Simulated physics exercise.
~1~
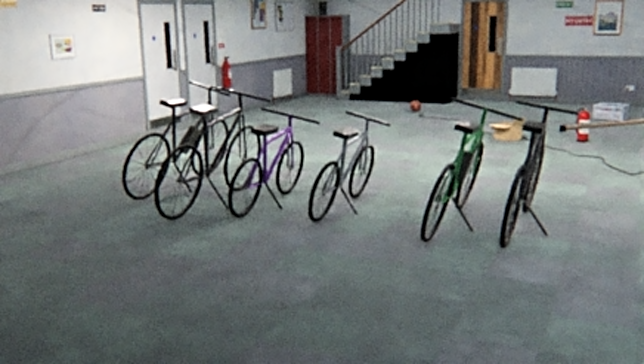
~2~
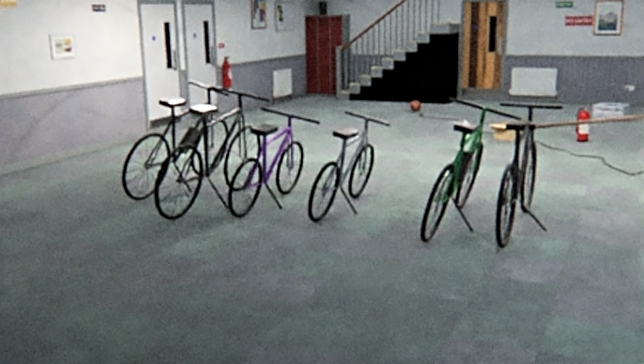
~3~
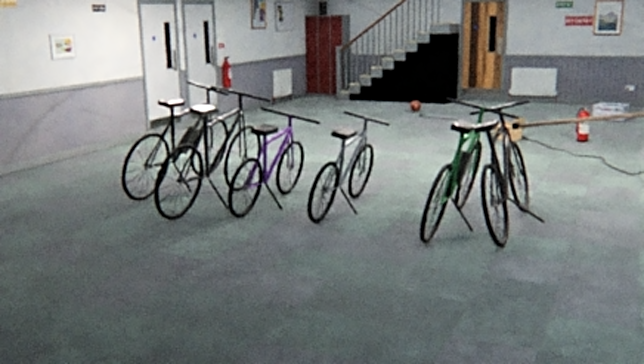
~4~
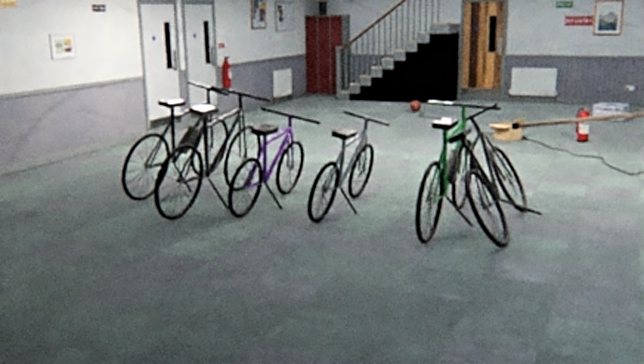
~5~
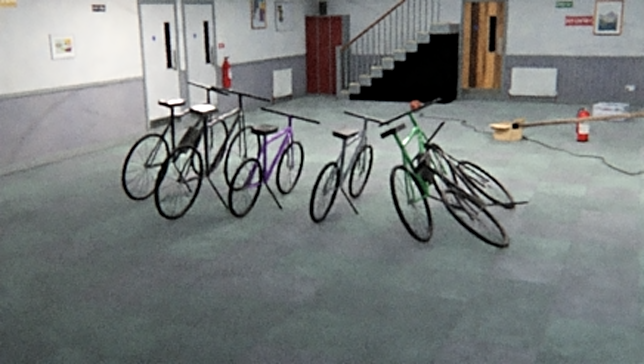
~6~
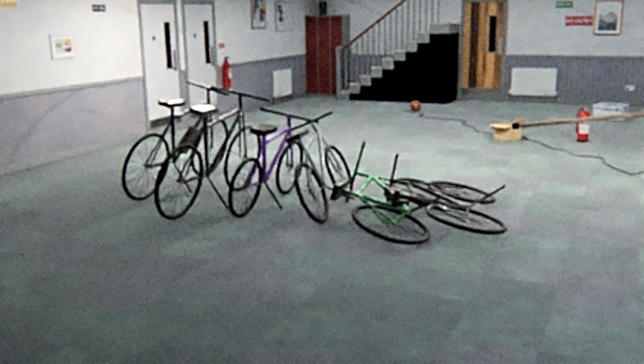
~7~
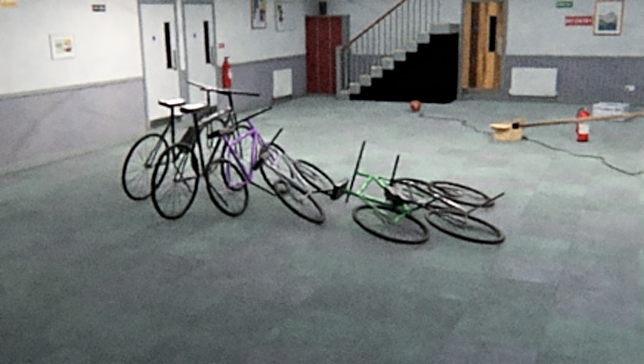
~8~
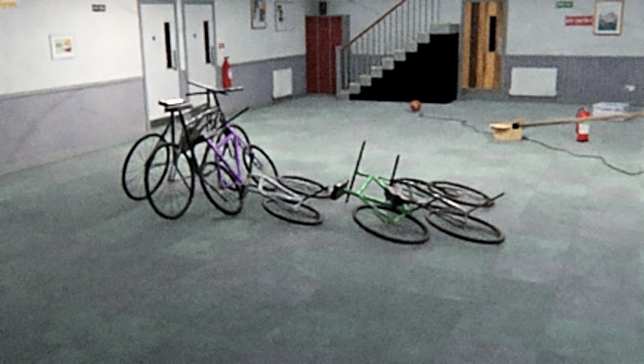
A pole reaching in from the right pushes the black bicycle at the right end of a row of parked bicycles in a hall with a staircase. The black bicycle tips left into the green one beside it, and the two lean over together. Both drop flat on the floor as the green one knocks into the pale bicycle next in line. That one topples against the purple bicycle, which tilts into the pair at the left end. Finally the pale bicycle lies down, the purple one rests at a slant against its neighbours, and the farthest left still stands.
